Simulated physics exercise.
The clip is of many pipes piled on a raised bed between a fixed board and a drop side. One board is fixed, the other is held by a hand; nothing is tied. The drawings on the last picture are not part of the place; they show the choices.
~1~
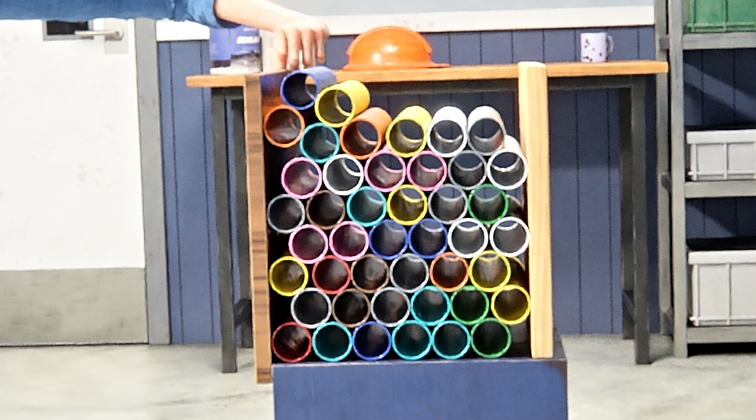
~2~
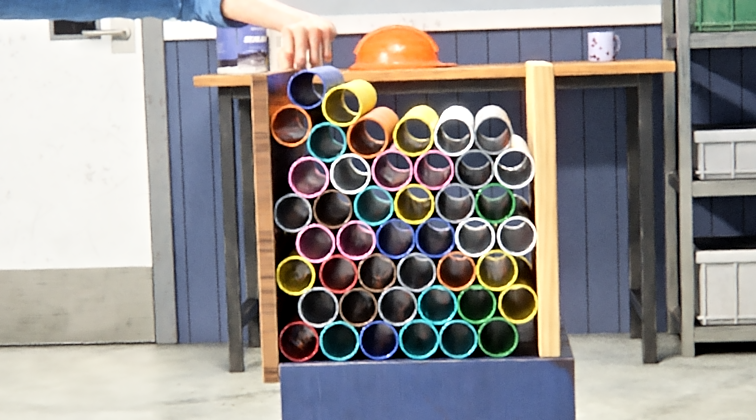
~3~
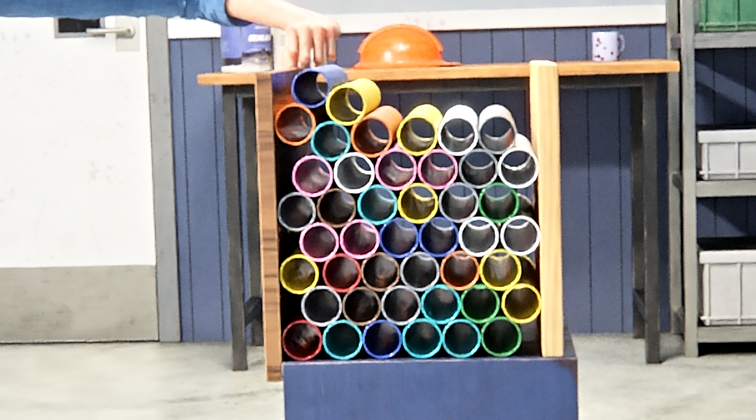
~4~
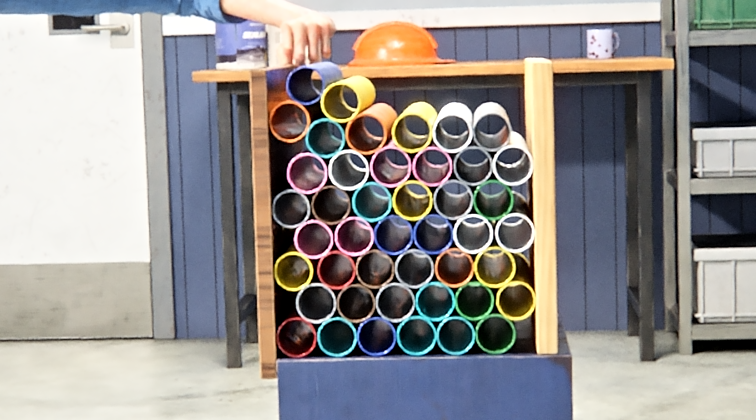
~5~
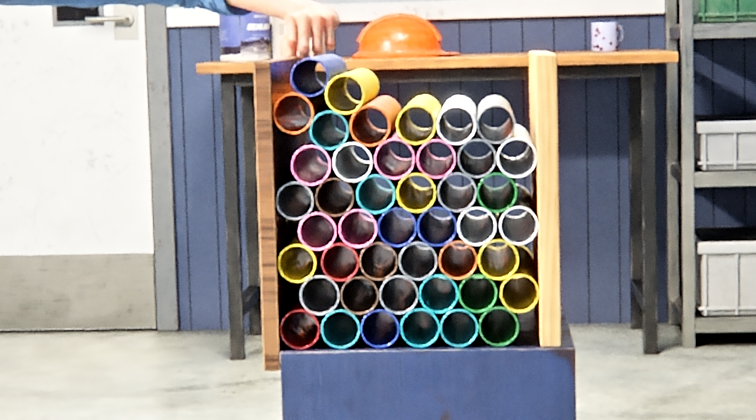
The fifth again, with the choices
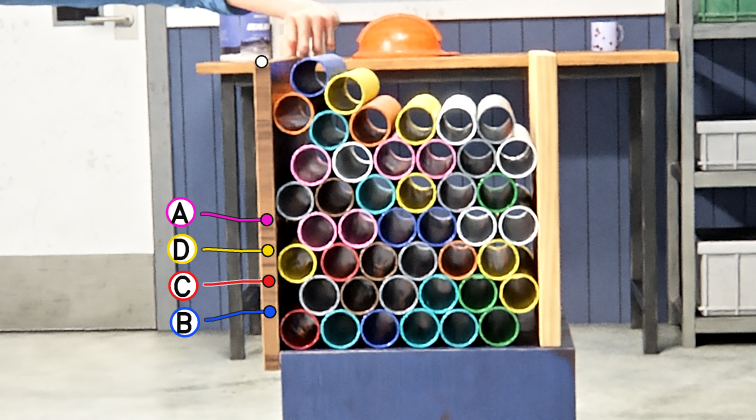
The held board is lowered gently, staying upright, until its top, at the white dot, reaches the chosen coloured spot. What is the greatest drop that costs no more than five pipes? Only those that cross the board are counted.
It can be let down to A.
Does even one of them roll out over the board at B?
Yes, at B.
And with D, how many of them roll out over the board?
The count is six.
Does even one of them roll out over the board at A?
Yes, at A.
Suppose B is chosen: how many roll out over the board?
With B, eleven.
On the copy, A at (267, 220); B at (270, 311); C at (269, 281); D at (268, 250); the white dot at (262, 62).
On A. First, top of the board (273, 131).
Then, top of the board (276, 211).
Finally, top of the board (276, 219), two out over the board.
By contrast, B more than five out over the board; C six out over the board; D six out over the board.
